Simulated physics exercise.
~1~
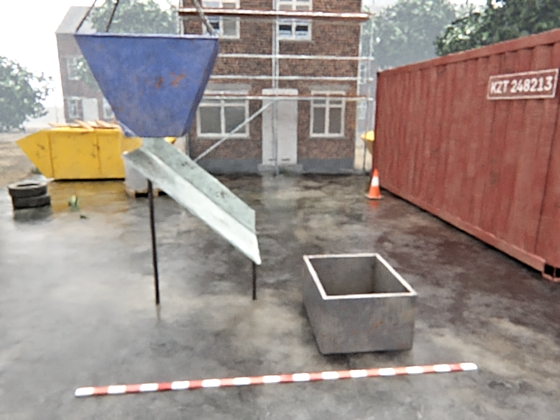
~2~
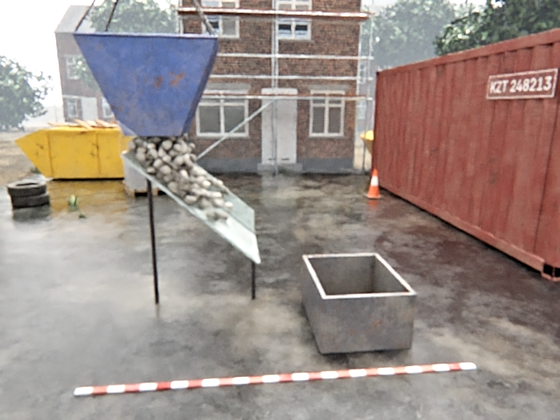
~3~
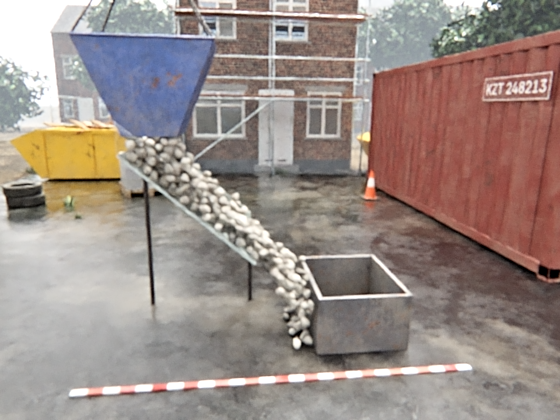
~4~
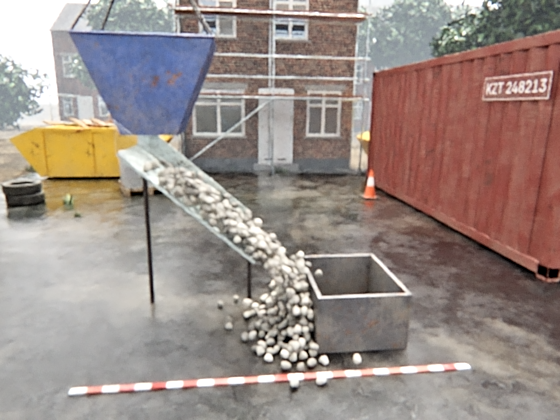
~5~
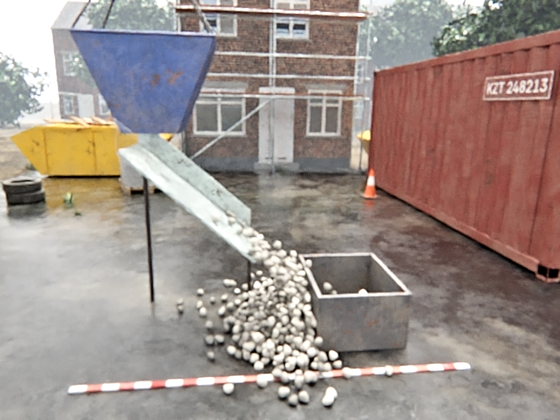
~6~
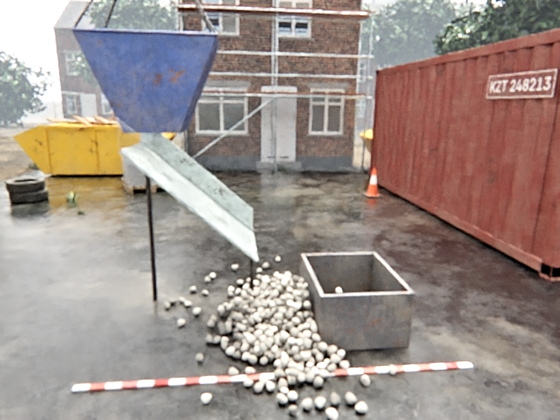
Rounded cobbles pouring from a blue skip down a sloping steel slide, piling up beside a grey bin, nearly all missing it.
